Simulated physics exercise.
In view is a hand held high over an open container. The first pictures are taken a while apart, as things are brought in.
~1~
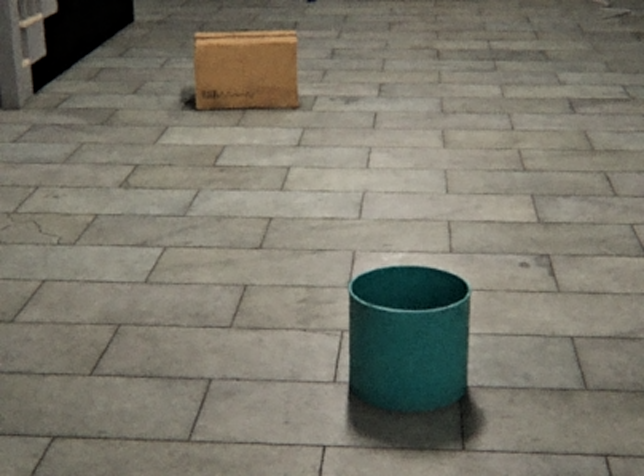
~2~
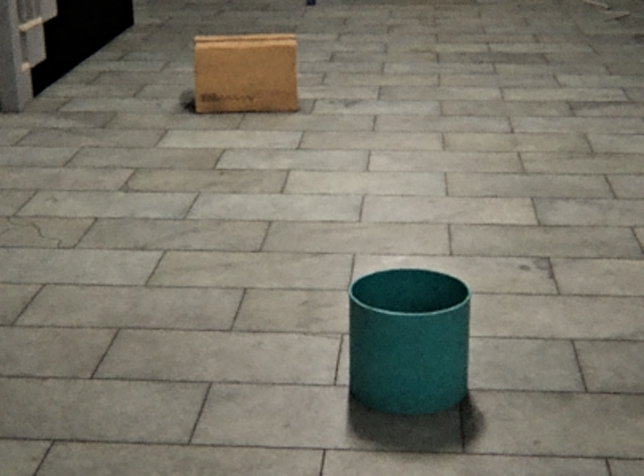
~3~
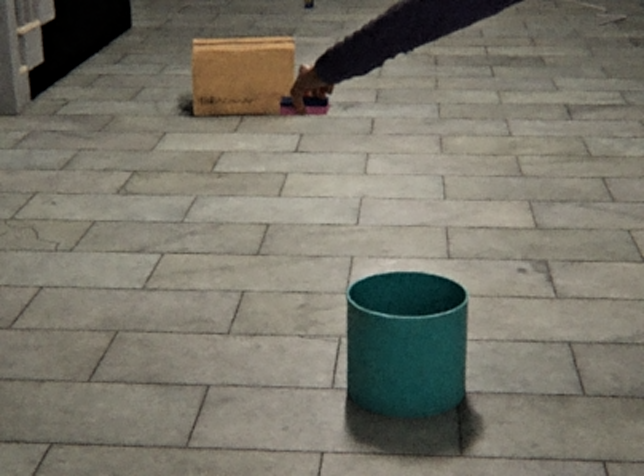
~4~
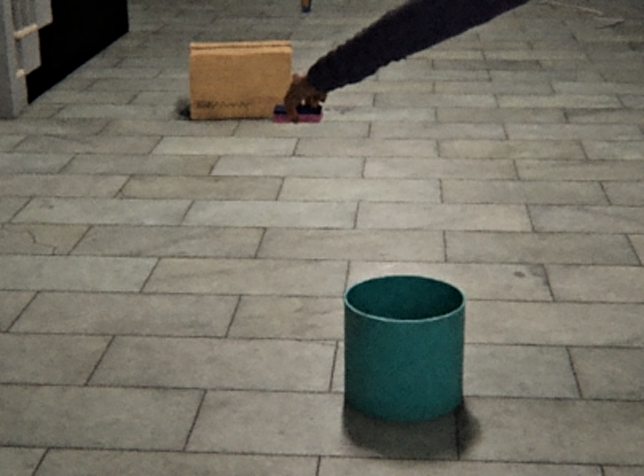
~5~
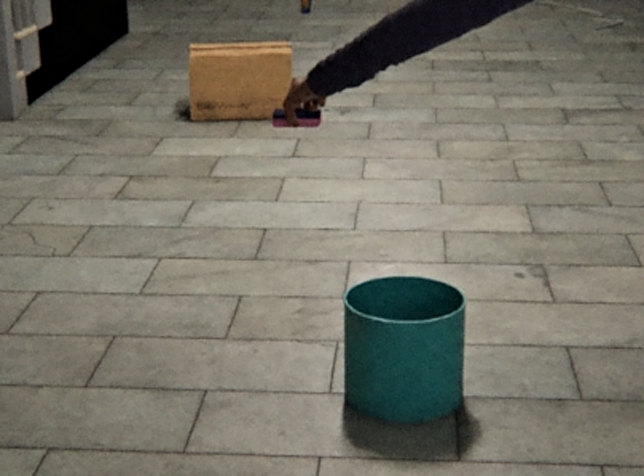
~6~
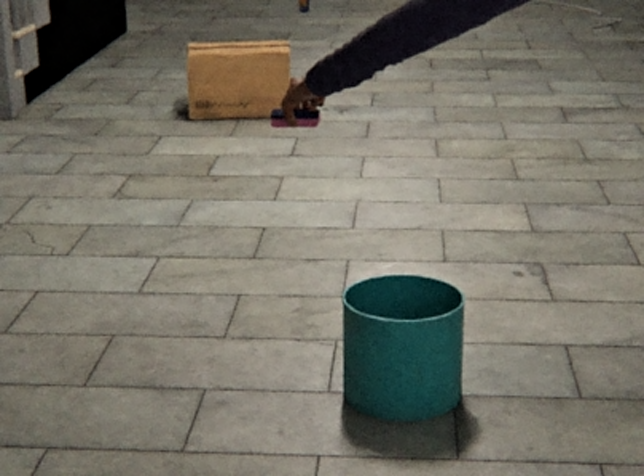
A teal, open-topped bin stands in the foreground, right of centre, on a floor of grey rectangular tiles seen from above at an angle, with a brown cardboard box farther back on the left near a dark opening. A dark-sleeved arm reaches in from the upper right, its hand holding a small pink and dark object beside the box. The hand then stays nearly still while the view shifts very slightly.
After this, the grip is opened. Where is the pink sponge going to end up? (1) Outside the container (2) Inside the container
1.
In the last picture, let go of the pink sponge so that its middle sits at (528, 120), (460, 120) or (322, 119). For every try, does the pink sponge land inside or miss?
On the first try it falls outside, on the second it lands in it, on the third it falls outside.
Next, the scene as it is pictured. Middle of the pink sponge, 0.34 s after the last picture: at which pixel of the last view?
It should be close to (299, 302).
Then, 0.20 s later than the last frame, pink sponge dropping near (297, 173).
Then, 0.34 s later than the last frame, pink sponge dropping near (299, 302).
Then, 0.48 s later than the last frame, pink sponge fallen near (300, 369).
When it is over, the pink sponge falls beside it, near (301, 385).
